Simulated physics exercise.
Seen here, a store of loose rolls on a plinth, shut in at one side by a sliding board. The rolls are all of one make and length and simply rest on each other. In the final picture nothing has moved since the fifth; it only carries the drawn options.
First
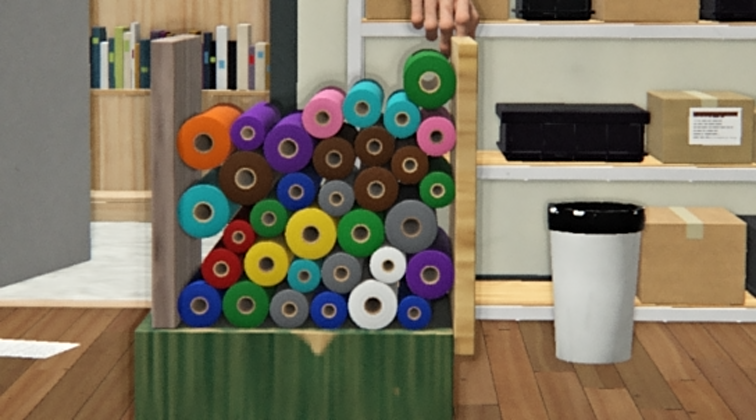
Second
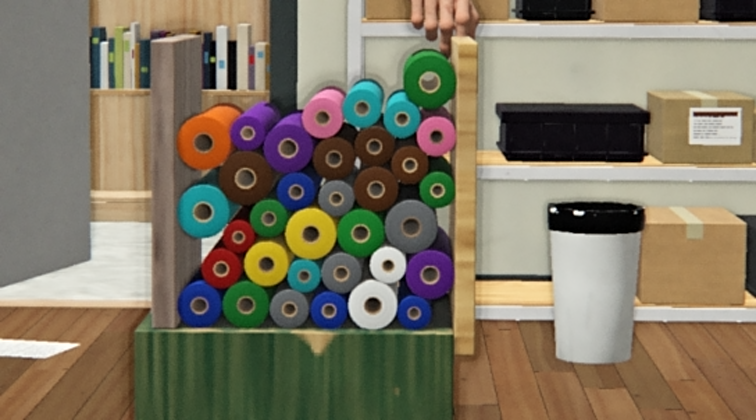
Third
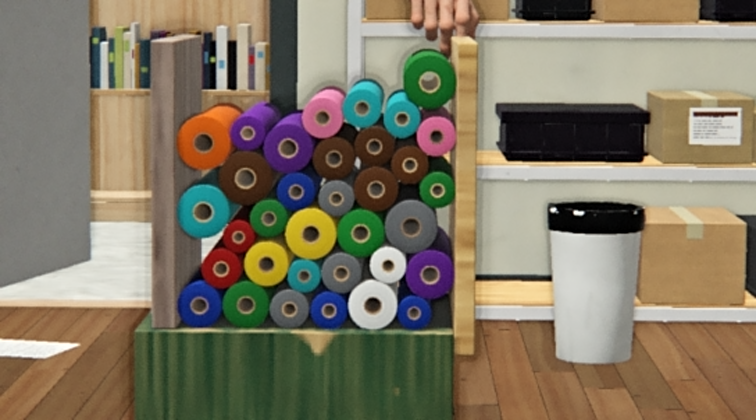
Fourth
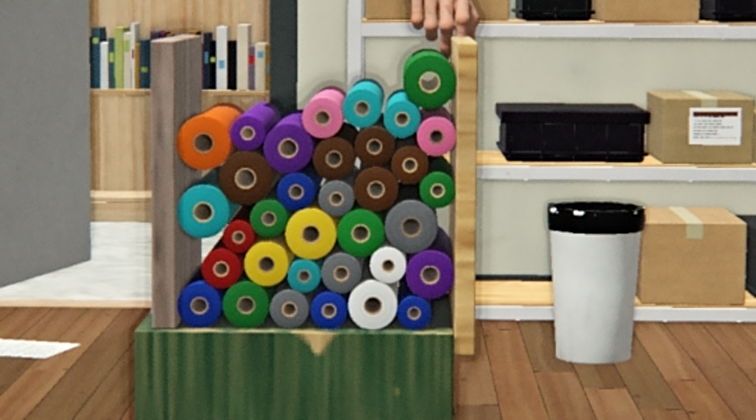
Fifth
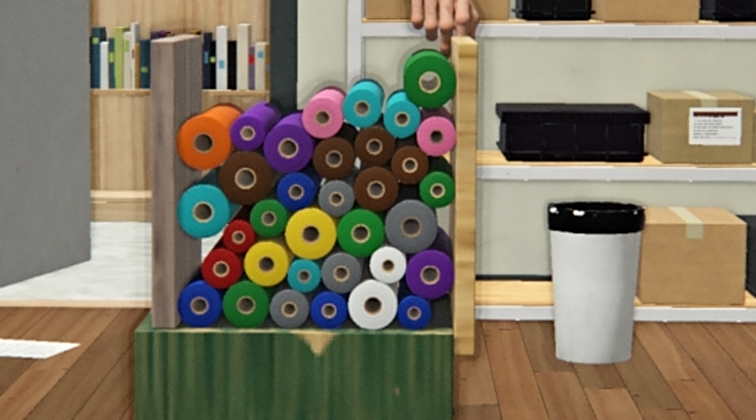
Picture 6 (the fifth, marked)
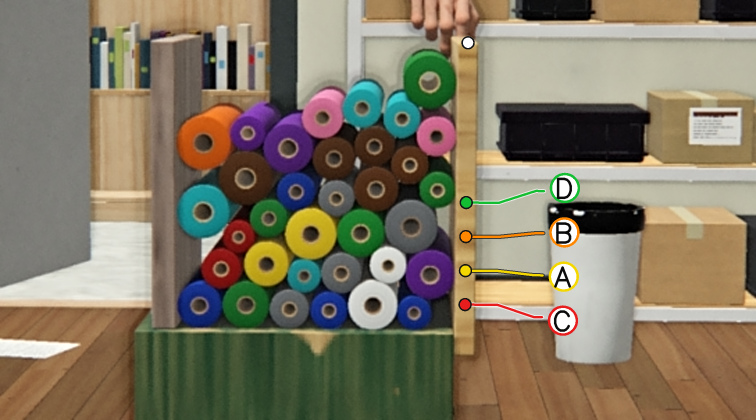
A hand rests atop the board at the right of stacked coloured rolls, barely moving.
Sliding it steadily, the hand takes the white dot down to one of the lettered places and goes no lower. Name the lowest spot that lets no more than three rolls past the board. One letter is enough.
Slide it to D.
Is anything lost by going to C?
Yes.
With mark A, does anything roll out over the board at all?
Yes, at A.
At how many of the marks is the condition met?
One of them.
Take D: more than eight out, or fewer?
At D, fewer than eight.
On the copy, A at (466, 271); B at (466, 237); C at (465, 305); D at (467, 203); the white dot at (468, 43).
On D. First, top of the board (457, 116).
Then, top of the board (456, 199).
Finally, top of the board (456, 202), three out over the board.
By contrast, A more than three out over the board; B more than three out over the board; C more than three out over the board.
